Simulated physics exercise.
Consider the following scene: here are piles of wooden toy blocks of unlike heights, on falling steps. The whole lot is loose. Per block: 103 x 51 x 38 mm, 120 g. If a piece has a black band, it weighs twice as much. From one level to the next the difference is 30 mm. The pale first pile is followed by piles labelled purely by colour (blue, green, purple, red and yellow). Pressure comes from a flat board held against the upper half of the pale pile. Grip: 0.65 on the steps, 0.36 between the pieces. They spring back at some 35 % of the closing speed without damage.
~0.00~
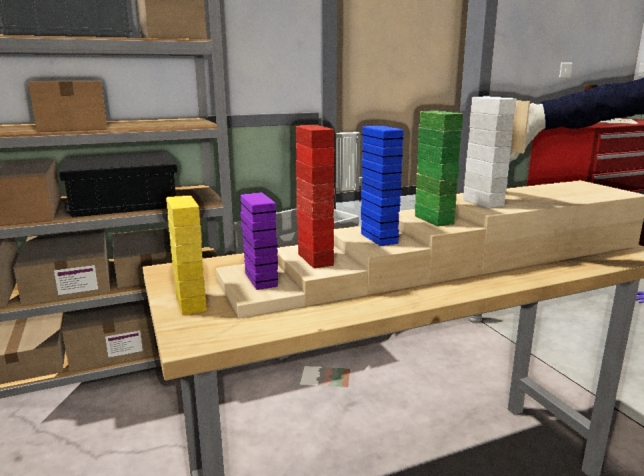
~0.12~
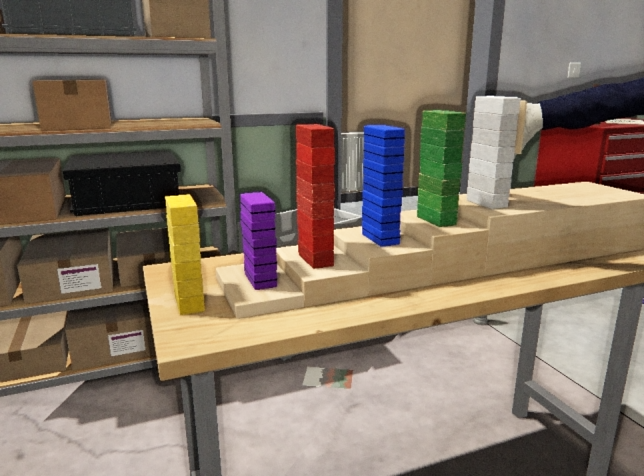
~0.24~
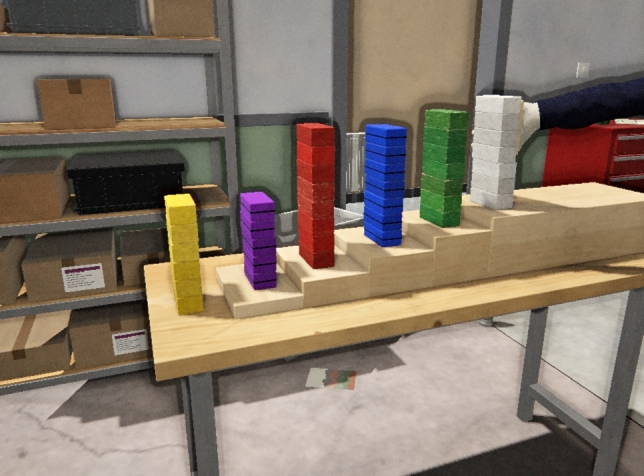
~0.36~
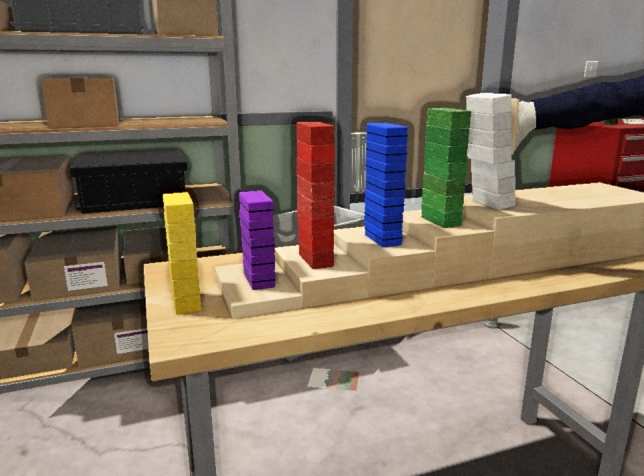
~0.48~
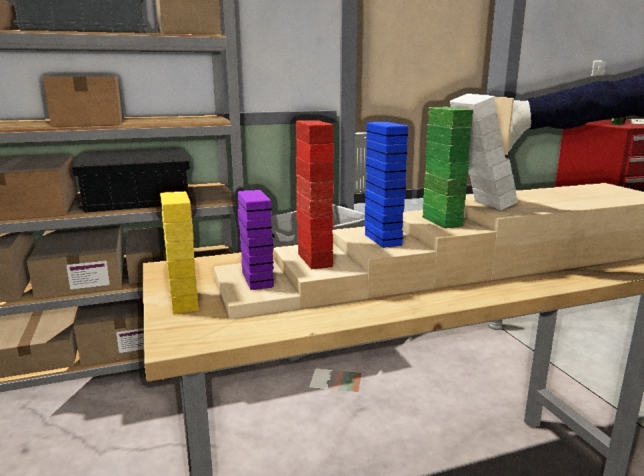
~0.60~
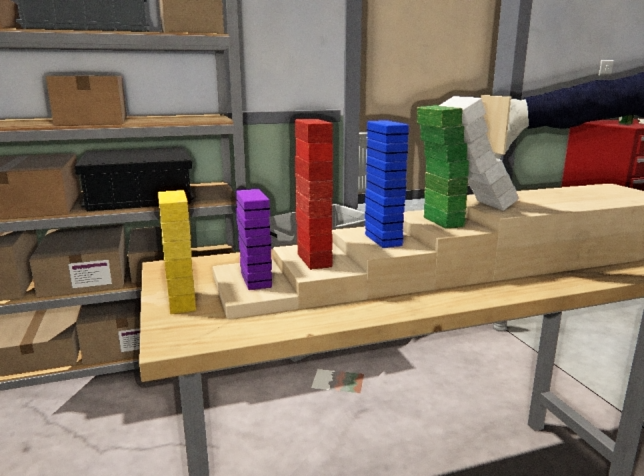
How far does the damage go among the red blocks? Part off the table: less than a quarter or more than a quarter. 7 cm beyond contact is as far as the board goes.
What ends up off is beyond a fourth.
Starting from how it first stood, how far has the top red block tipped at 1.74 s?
About 130°.
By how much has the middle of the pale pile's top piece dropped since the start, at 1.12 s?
18 cm lower.
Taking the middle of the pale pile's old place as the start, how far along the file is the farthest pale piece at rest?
30 cm.
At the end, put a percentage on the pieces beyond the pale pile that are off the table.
30%.
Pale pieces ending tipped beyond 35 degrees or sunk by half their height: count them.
Count: 7 pale pieces.
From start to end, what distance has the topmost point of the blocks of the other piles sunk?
Something like 18 cm, give or take.
Around 1.12 s, 7 of the pale pile down; none of the 8 red blocks off the table (0 of 33 in all colours); top red block tipped 8°; top blue block tipped 35°, 38 mm lower.
Around 1.74 s, 7 of the pale pile down; 1 of the 8 red blocks off the table (2 of 33 in all colours); top red block on its side; top green block on its side.
Finally (2.3 s), 7 of the pale pile down; 3 of the 8 red blocks off the table (10 of 33 in all colours); top red block on its side; top purple block upside down. That is 38 per cent.
